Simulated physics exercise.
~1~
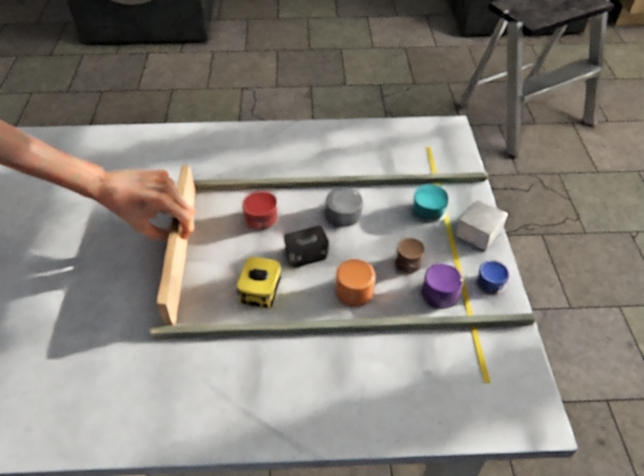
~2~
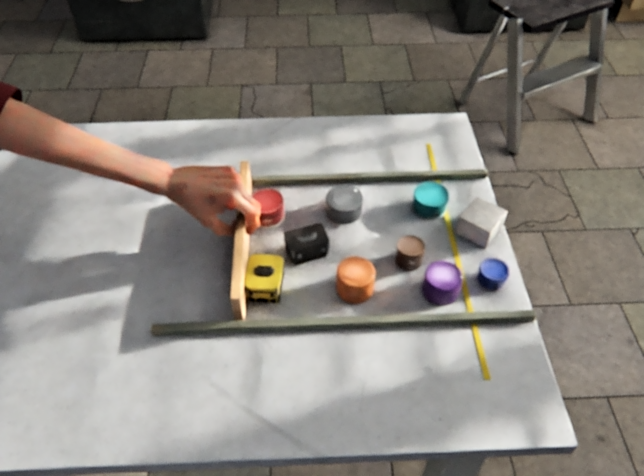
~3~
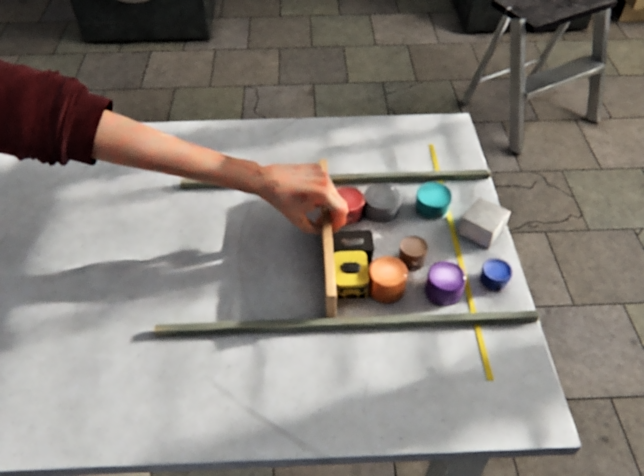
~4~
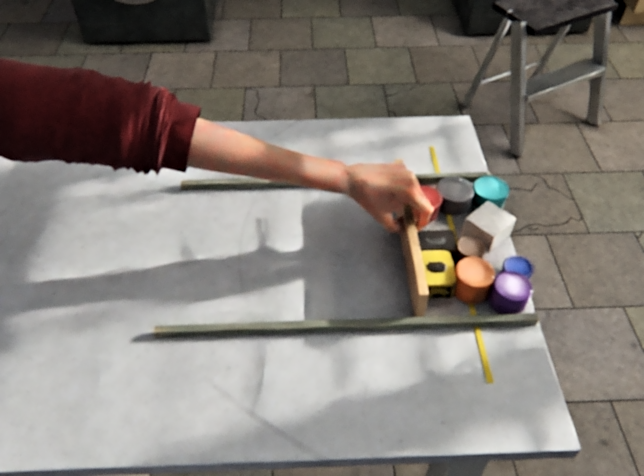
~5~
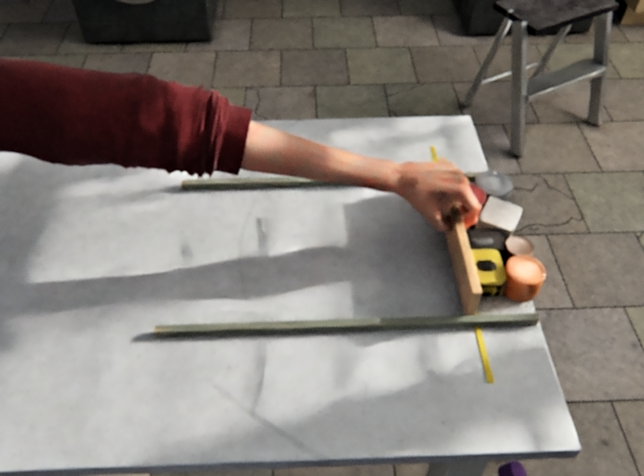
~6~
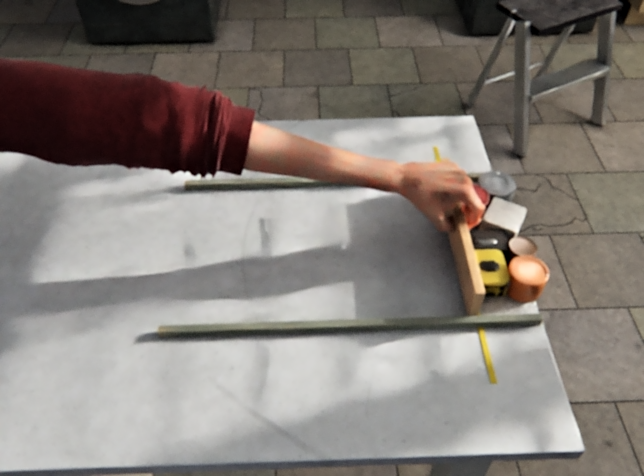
At first, a hand holds an upright wooden board at the left of a channel on a table, with colourful tins, a yellow case, a black item and a pale block scattered ahead of it. The hand slides the board right, reaching the yellow case and red tin. More pieces gather against it as it advances, and the bunch crosses the yellow tape and crowds the table's end. Then the purple, turquoise and blue pieces go over the edge, the purple one glimpsed below the table. Finally the board stops near the end, the remaining pieces packed against it, some jutting over the edge.
